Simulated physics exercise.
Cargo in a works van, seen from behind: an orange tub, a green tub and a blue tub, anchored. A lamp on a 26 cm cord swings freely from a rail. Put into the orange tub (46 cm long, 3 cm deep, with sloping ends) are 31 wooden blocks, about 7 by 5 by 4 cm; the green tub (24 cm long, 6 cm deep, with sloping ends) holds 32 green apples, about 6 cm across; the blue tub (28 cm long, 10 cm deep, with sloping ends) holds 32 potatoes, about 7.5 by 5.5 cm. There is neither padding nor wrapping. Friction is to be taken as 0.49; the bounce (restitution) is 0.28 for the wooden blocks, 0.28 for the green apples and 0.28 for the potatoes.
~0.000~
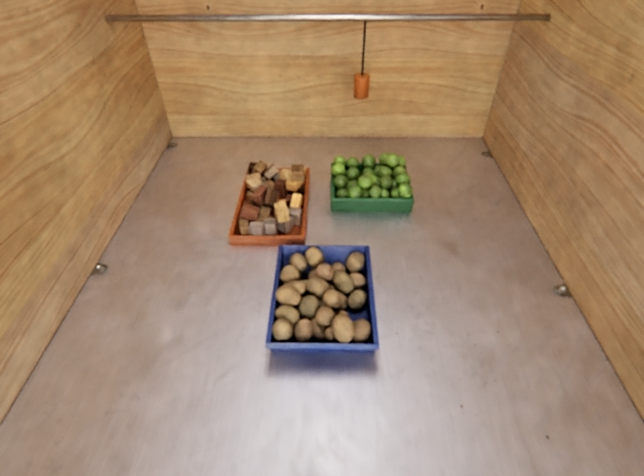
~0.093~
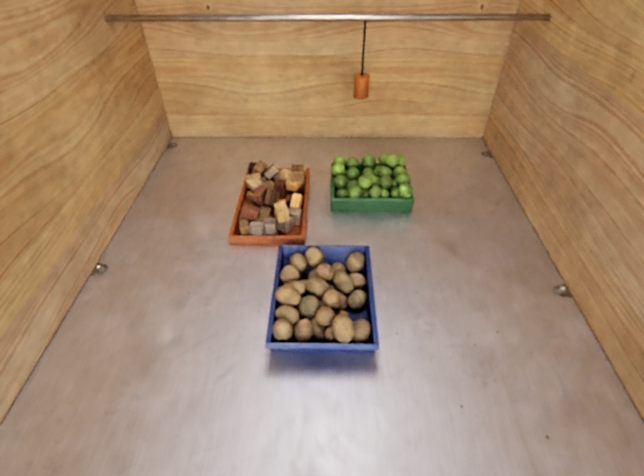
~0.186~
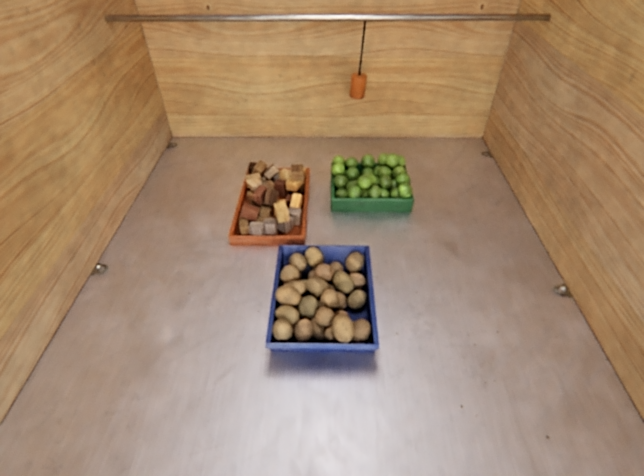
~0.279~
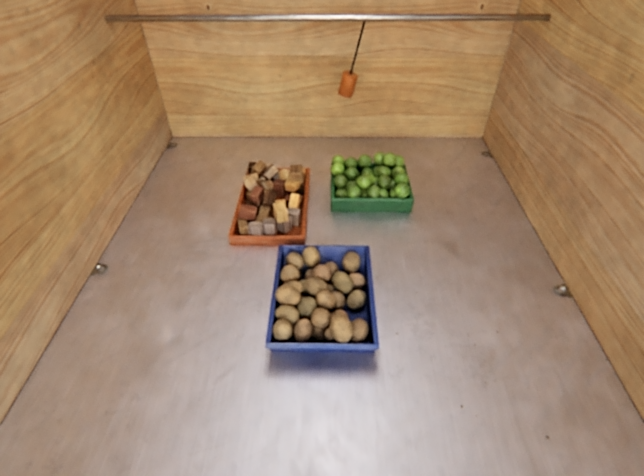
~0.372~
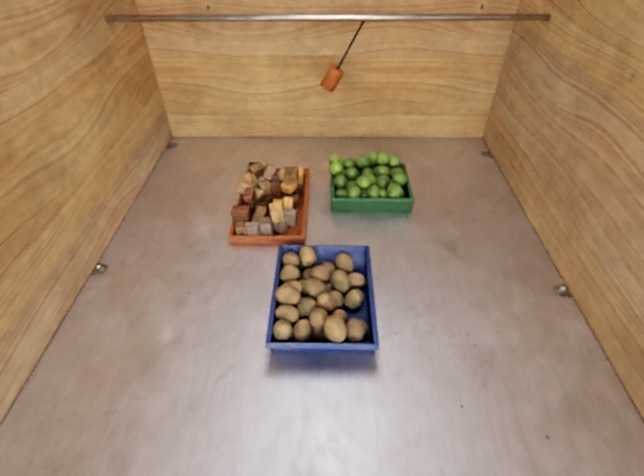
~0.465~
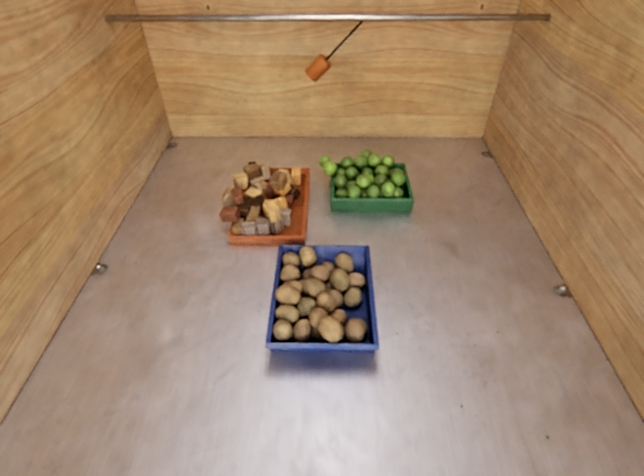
We see orange, green and blue tubs of blocks, green fruit and potatoes standing still in a wood-walled space as a hanging orange lamp swings left, then the contents shift left, some blocks and fruit passing over the tub edges.
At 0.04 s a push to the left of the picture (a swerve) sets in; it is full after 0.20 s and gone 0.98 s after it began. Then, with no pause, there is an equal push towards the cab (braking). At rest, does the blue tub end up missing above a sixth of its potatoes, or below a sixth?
The one-sixth line is not crossed.
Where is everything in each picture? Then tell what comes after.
In the first picture (we follow the rim corner now nearest the camera), blue tub at (377, 344); green tub at (412, 198); lamp swung 0°; nothing out yet.
Blue tub at (377, 344); lamp swung 0°, in the second picture.
Blue tub at (377, 344); lamp swung 3°, in the third picture.
Blue tub at (377, 344); lamp swung 13°, in the fourth picture.
Blue tub at (377, 344); lamp swung 28°, in the fifth picture.
Blue tub at (377, 344); green tub at (412, 198); lamp swung 44°; 6 out, the lowest block at (230, 196), in the sixth picture.
After 0.80 s, 6 of 31 out of the orange tub, 4 of 32 out of the green tub and 0 of 32 out of the blue tub.
After 1.22 s, 7 of 31 out of the orange tub, 6 of 32 out of the green tub and 0 of 32 out of the blue tub.
After 1.81 s, 7 of 31 out of the orange tub, 8 of 32 out of the green tub and 0 of 32 out of the blue tub.
When it is over (at 2.56 s), 7 of 31 out of the orange tub, 8 of 32 out of the green tub and 0 of 32 out of the blue tub. Asked share, 0 of 32, 0 per cent.
